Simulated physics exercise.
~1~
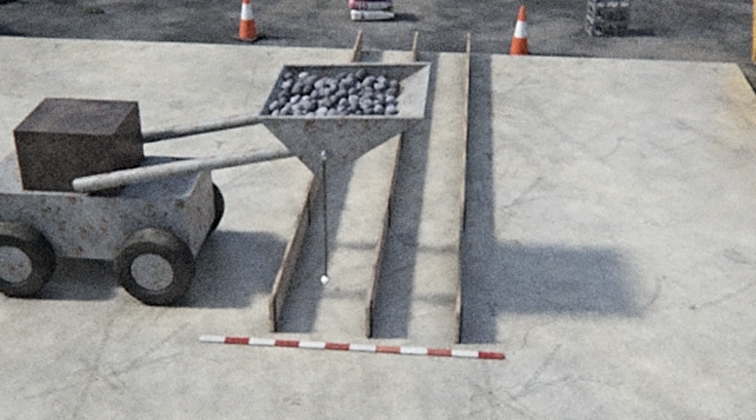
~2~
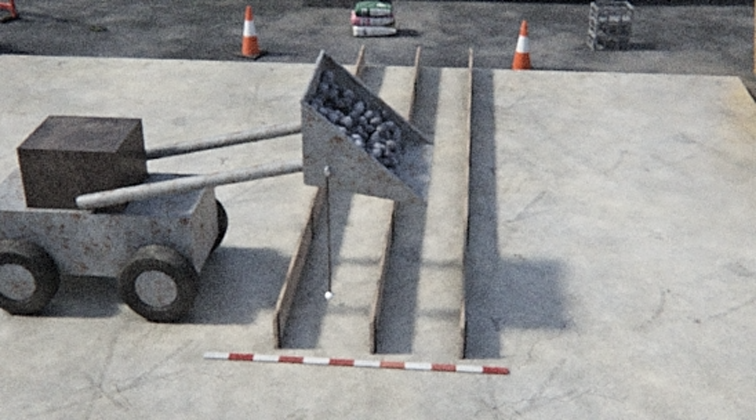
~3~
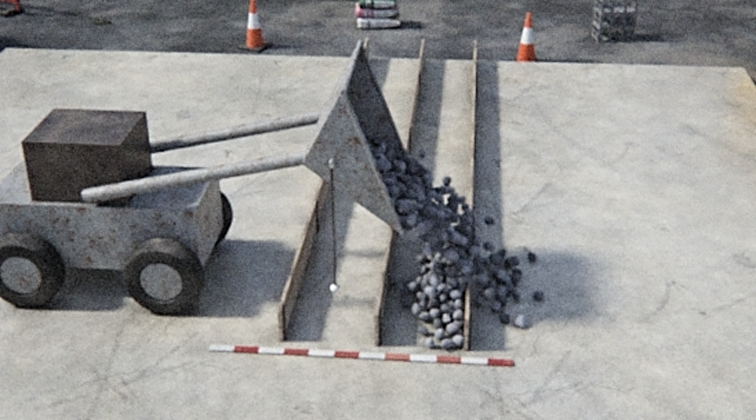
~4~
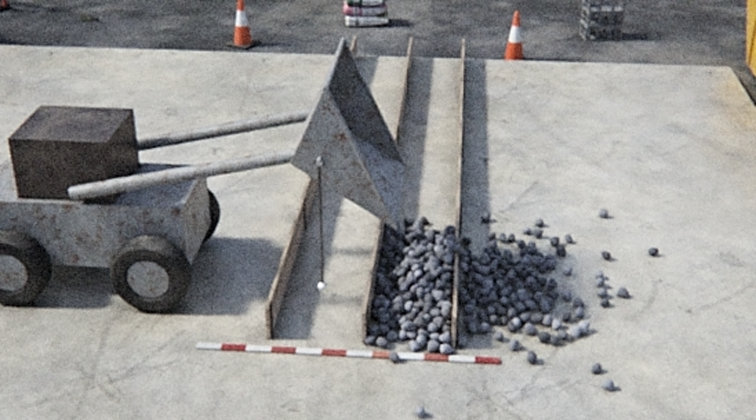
On a pale concrete slab edged by dark asphalt and orange cones, a small four-wheeled loader at the left holds up a grey metal bucket heaped with rounded stones. Three upright boards run across the ground beneath it, with a red and white staff lying in front. The bucket tips toward the right, and the stones slide down against its lower side. As it tilts more steeply, they pour over the lip around the right-hand board. Finally the bucket hangs steeply tilted, with stones piled between the middle and right boards and many others scattered beyond, while the left bay looks empty.
